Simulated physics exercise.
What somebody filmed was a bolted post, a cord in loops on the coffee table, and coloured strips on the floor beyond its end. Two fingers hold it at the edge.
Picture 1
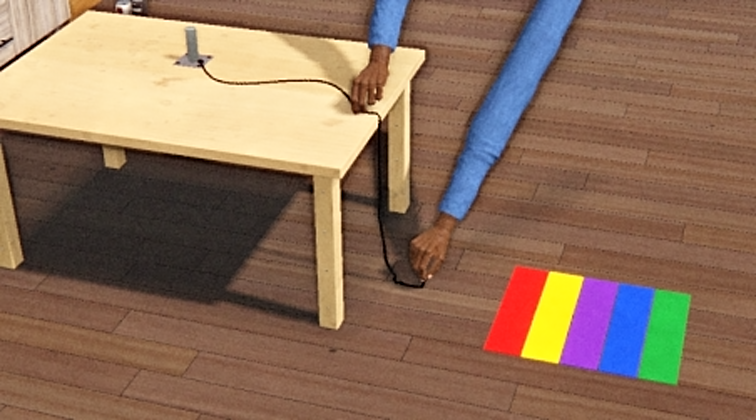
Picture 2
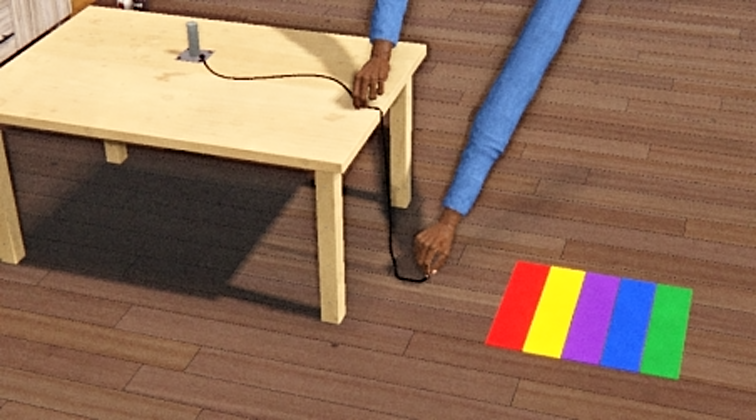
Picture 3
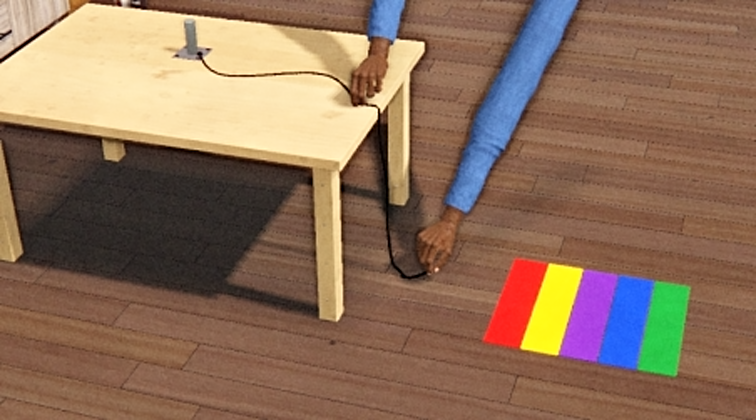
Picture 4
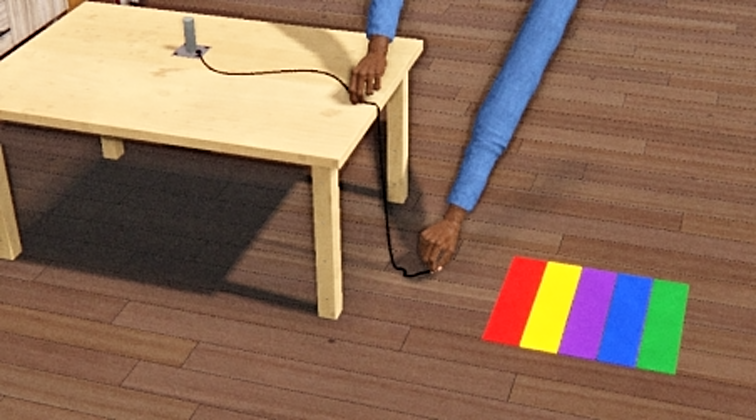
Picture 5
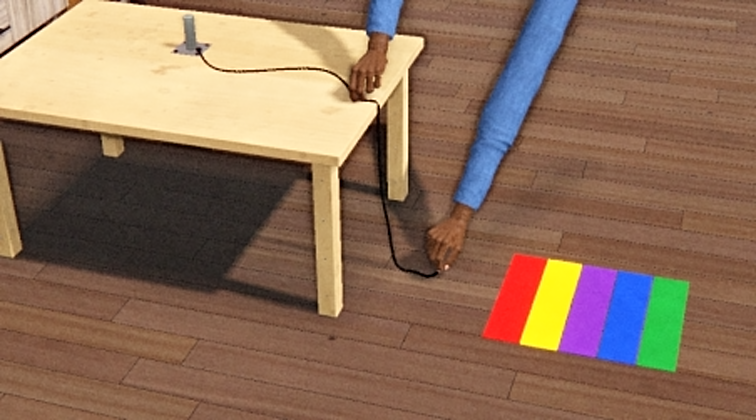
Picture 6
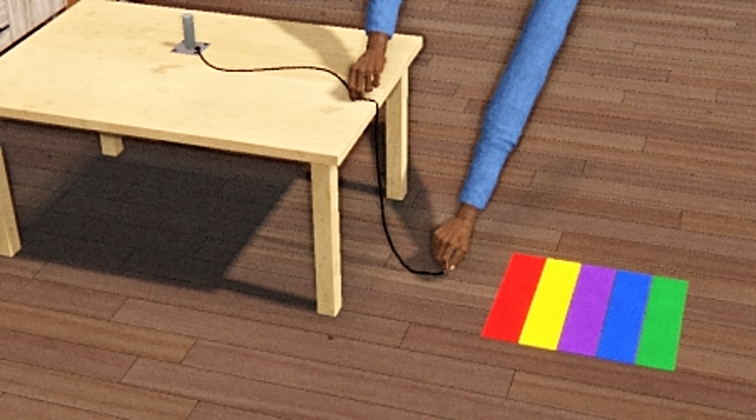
At first, one hand rests on a black cord at the edge of a wooden table while another holds its end near the floor, left of red, yellow, purple, blue and green strips. The lower hand then inches rightward with the cord's end, and the hanging part shifts slightly into a smoother curve.
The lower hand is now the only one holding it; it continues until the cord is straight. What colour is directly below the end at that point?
The colour below it is purple.
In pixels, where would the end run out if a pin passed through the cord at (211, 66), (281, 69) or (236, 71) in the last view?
Readings in order - (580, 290), (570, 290), (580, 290).
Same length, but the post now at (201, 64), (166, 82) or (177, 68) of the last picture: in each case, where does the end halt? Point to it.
Going through the tries, you get (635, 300), then (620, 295), then (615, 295).
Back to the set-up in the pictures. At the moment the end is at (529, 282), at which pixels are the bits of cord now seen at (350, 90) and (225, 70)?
You'll see them at (382, 99) and then at (252, 61).
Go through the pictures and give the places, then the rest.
In the first picture, end (426, 277); red (507, 336); yellow (545, 343); purple (583, 350); blue (621, 357); green (660, 364).
In the second picture, end (430, 272); cord through (210, 70) (275, 77) (345, 87) (382, 122) (389, 193) (393, 258).
In the third picture, end (433, 271).
In the fourth picture, end (435, 269); cord through (206, 65) (272, 73) (342, 82) (378, 118) (384, 188) (391, 255).
In the fifth picture, end (442, 268).
In the sixth picture, end (448, 268); cord through (205, 62) (271, 69) (341, 79) (377, 114) (380, 185) (394, 251).
Early on, end near (529, 282); over red.
Midway, end near (572, 289); over yellow.
At the end of the slack, end near (597, 293); over purple. It gets as far as the purple strip.
